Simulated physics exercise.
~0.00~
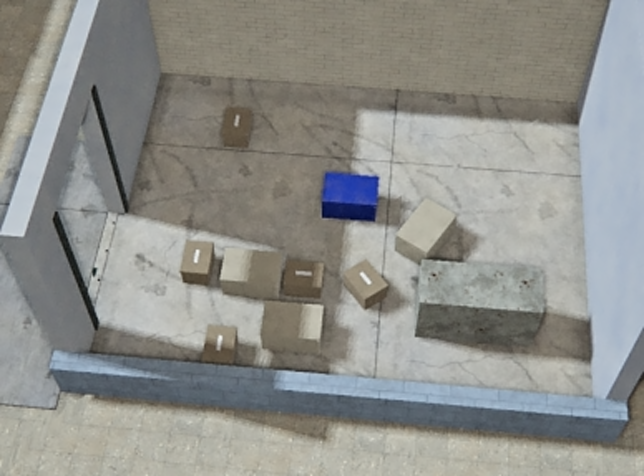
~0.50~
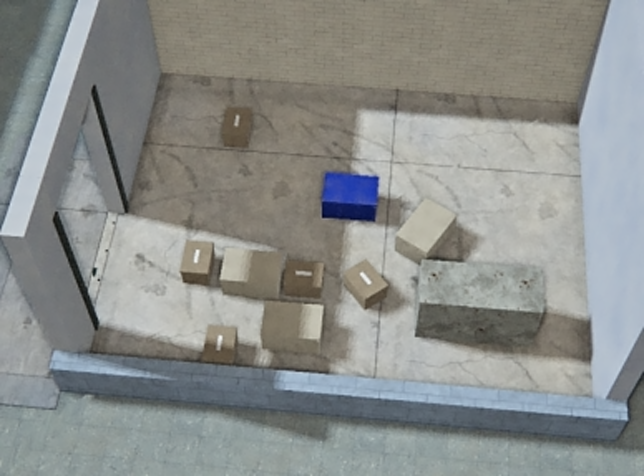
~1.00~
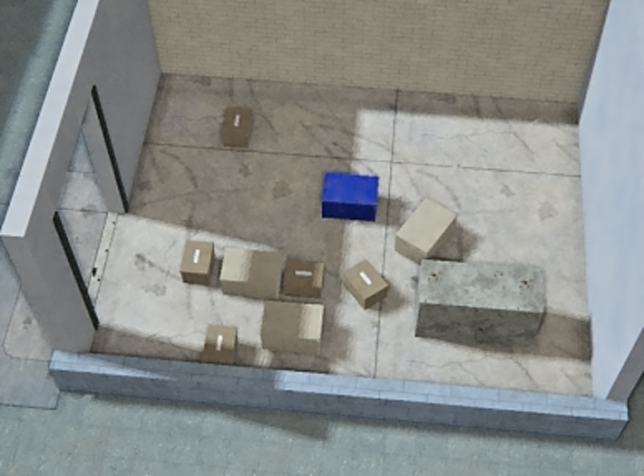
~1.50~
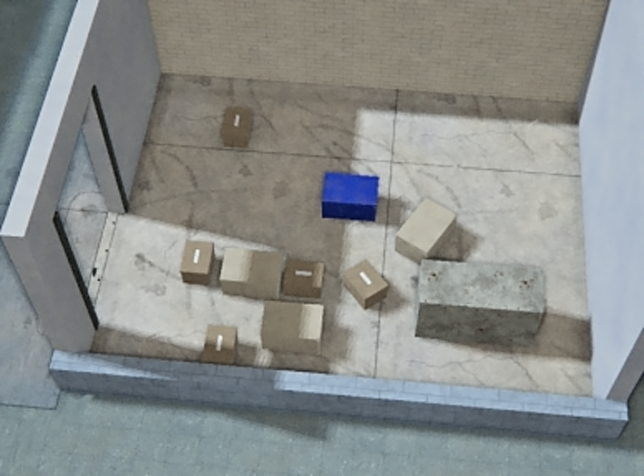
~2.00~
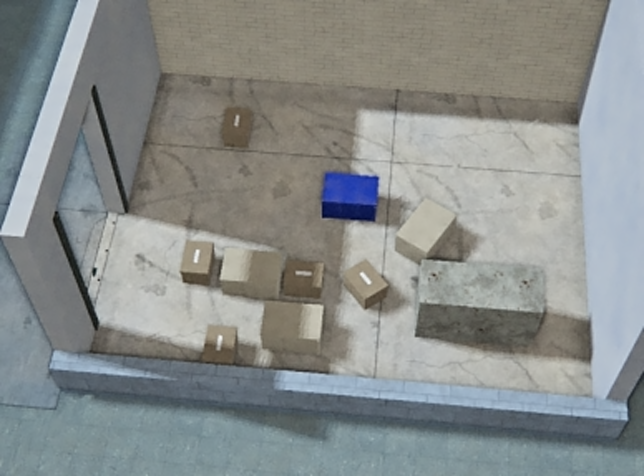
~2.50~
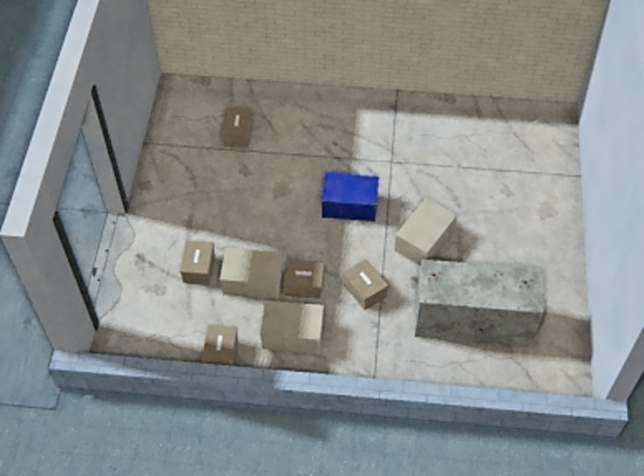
Ground-floor office with scattered boxes, a blue crate and a concrete block sitting still as water spreads outside and enters the doorway.
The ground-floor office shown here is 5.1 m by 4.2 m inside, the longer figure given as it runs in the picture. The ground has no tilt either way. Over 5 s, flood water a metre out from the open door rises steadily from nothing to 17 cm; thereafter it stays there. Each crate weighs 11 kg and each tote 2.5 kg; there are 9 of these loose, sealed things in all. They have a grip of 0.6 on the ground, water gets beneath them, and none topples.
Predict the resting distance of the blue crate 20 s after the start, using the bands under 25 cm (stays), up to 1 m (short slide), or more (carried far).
It is going to make a long trip.
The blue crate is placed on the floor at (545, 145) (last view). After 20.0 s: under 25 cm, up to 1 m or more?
What happens is it gets pushed a long way.
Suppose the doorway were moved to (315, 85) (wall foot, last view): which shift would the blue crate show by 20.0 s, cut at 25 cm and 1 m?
You'd see the blue crate wander off a long way.
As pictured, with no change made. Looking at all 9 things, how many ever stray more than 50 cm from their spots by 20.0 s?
9 in all.
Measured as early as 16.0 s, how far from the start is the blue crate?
About 150 cm out of place.
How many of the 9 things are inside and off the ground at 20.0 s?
The number is 9.
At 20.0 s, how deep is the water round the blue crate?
11 cm, roughly.
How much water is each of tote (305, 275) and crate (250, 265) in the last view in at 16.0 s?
Depths: Near 10 cm, then near 10 cm.
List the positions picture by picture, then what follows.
The blue crate at (351, 189) rests on the ground; 0.0 m2 under water; 0 of 9 have shifted, in the first picture.
The blue crate at (351, 189), on the bottom; 0.0 m2 under water; 0 of 9 have shifted, in the second picture.
The blue crate at (351, 189) rests on the ground; water covers 0.0 m2; 0 of 9 have shifted, in the third picture.
The blue crate at (351, 189), on the bottom; water covers 0.0 m2; 0 of 9 have shifted, in the fourth picture.
The blue crate at (351, 189) rests on the ground; 0.0 m2 under water; 0 of 9 have shifted, in the fifth picture.
The blue crate at (351, 189), on the bottom; water covers 0.1 m2; 0 of 9 have shifted, in the sixth picture.
After 4.0 s the blue crate is near (351, 189), 0.0 m from its start, aground; 0 afloat.
After 9.0 s the blue crate is near (394, 165), 0.6 m from its start, aground; 6 afloat.
After 16.0 s the blue crate is near (410, 81), 1.7 m from its start, afloat; 9 afloat.
After 20.0 s the blue crate is near (194, 83), 2.4 m from its start, afloat; 9 afloat.
